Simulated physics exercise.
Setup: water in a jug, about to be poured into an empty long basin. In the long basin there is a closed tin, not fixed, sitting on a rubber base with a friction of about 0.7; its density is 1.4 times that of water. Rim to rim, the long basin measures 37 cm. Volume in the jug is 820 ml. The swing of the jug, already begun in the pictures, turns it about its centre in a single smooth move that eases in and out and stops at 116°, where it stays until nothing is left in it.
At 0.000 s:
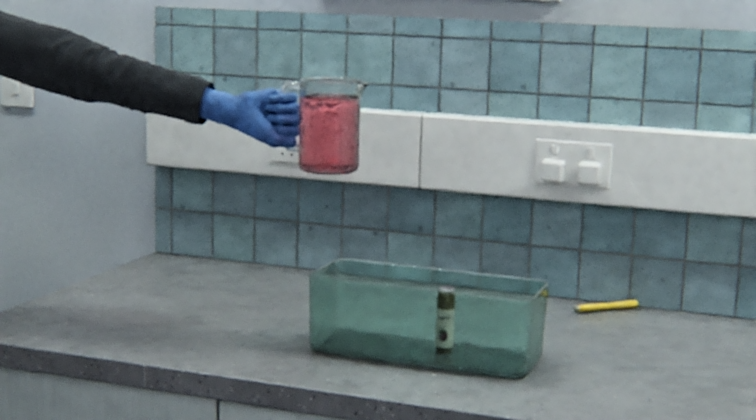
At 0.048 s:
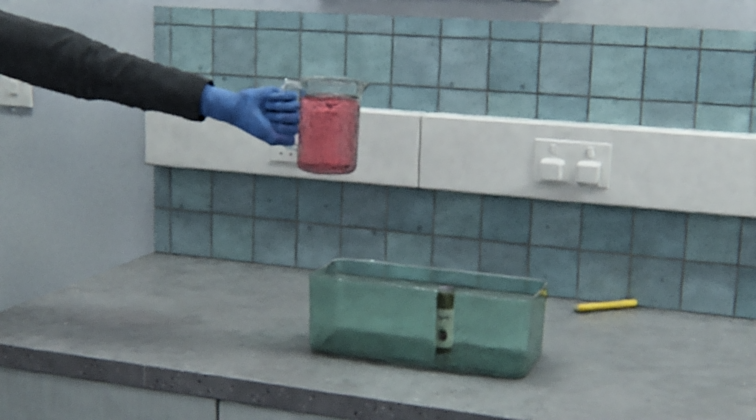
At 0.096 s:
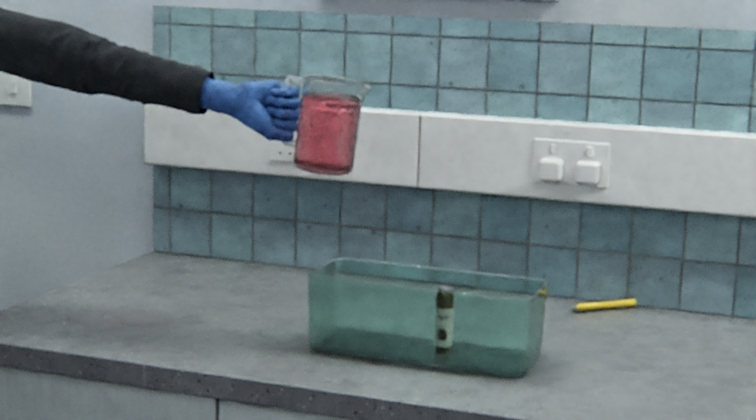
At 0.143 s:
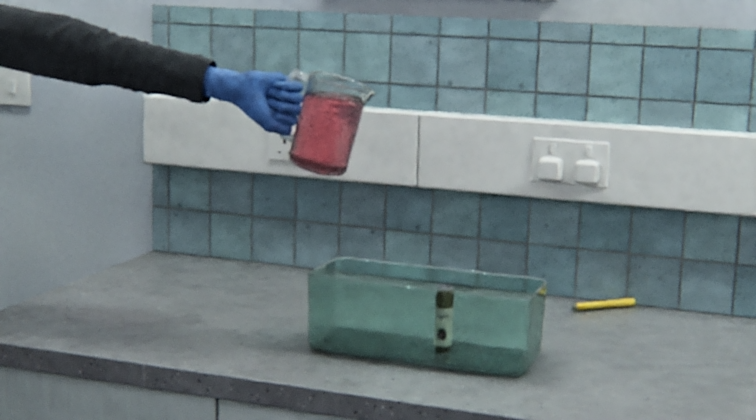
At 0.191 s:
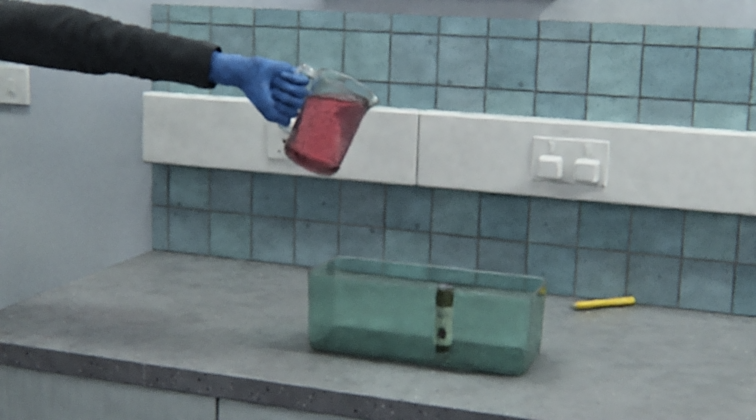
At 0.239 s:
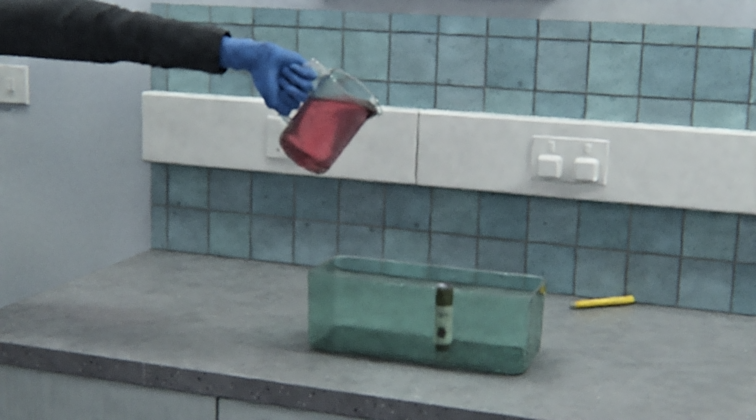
The video shows a blue-gloved hand holding a glass jug of red liquid above a long green basin with a small closed container inside, then steadily tilting the jug to the right, its spout lowering.
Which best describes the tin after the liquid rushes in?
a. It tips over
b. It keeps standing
(a) It tips over.
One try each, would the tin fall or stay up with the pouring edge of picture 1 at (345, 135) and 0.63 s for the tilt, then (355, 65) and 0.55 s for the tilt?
First it stays on its base; then it stays on its base.
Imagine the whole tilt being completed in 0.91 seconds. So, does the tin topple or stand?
The tin tips over.
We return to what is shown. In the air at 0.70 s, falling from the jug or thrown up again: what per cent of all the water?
Airborne share: Near 34 %.
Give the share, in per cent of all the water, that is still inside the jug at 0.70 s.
Near 16 percent, more or less.
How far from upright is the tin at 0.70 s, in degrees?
I'd say it's tipped close to 15 degrees.
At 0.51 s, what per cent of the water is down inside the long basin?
Near 4 in a hundred.
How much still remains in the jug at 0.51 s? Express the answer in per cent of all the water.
I'd estimate some 64 % remains.
By 0.51 s the tilt is 105° and 63 per cent is still to pour; the tin stands where it began.
By 0.70 s the tilt is 116° and 15 per cent is still to pour; the tin leans 14°.
By 0.91 s the tilt is 116° and 1 per cent is still to pour; the tin lies on its side.
By 1.13 s the tilt is 116° and 0 per cent is still to pour; the tin lies on its side.
At rest the tin lies on its side.
